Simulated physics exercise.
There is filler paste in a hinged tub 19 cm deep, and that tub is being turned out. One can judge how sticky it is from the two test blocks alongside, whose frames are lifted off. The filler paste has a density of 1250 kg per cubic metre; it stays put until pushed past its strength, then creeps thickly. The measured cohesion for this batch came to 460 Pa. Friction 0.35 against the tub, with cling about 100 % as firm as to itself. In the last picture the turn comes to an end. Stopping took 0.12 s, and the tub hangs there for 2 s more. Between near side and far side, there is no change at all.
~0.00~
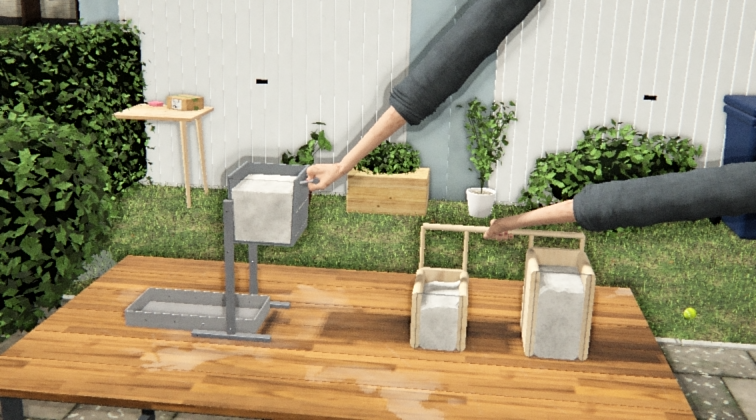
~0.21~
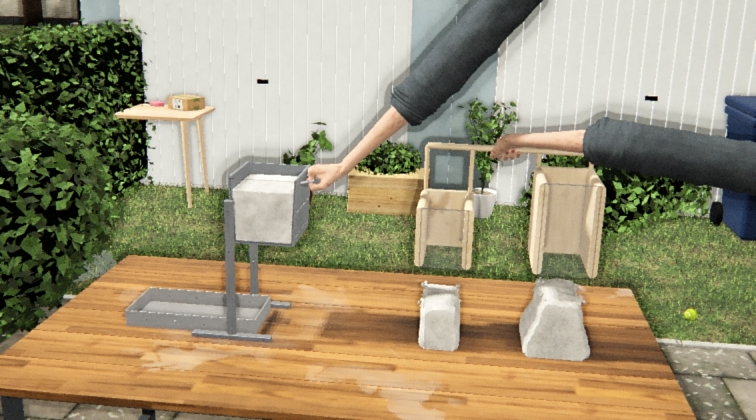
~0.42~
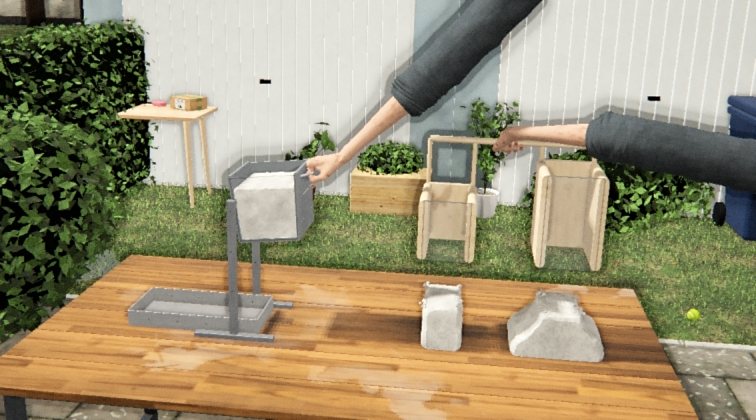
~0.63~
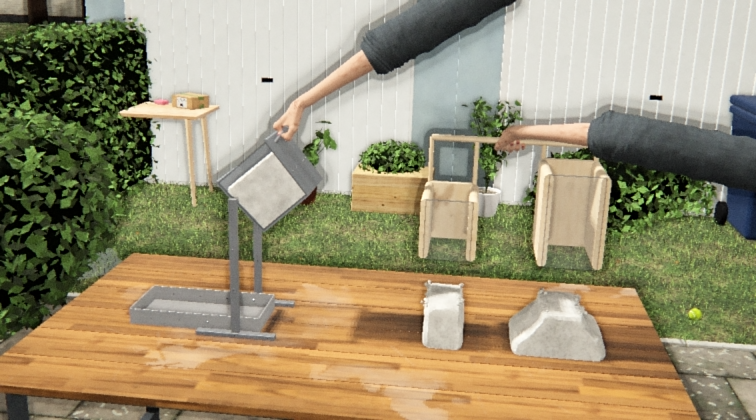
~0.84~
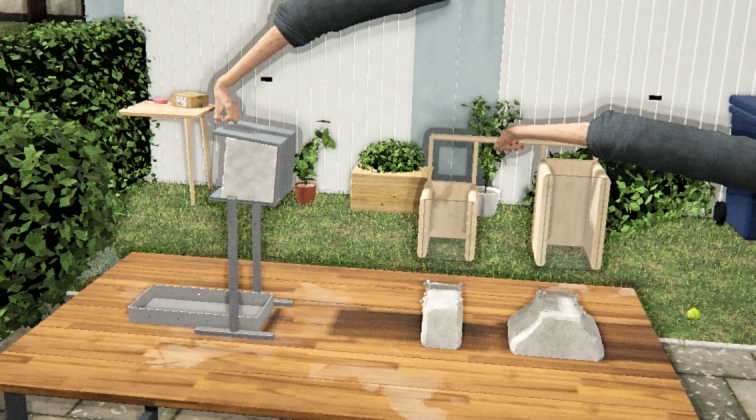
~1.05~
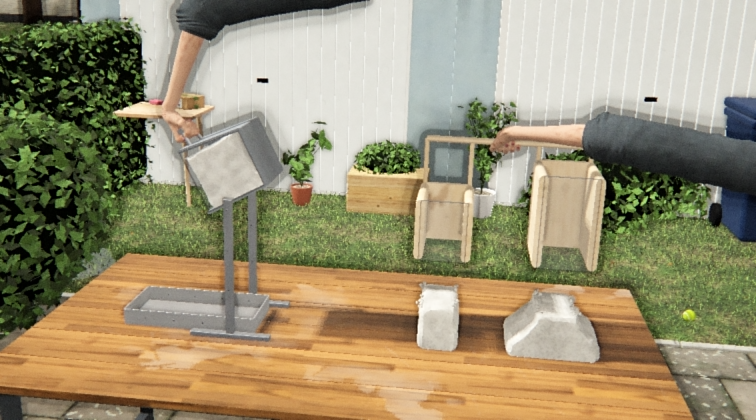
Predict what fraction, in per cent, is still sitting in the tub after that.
Near 0 % is still in the tub.
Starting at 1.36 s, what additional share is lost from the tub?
About 20 per cent.
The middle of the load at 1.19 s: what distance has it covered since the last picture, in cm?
Roughly 8 cm.
After 1.19 s, the tub is at 116 degrees and holds 63 %.
After 1.36 s, the tub is at 116 degrees and holds 22 %.
After 1.53 s, the tub is at 116 degrees and holds 3 %.
After 1.70 s, the tub is at 116 degrees and holds 0 %.
After 3.05 s, the tub is at 116 degrees and holds 0 %.
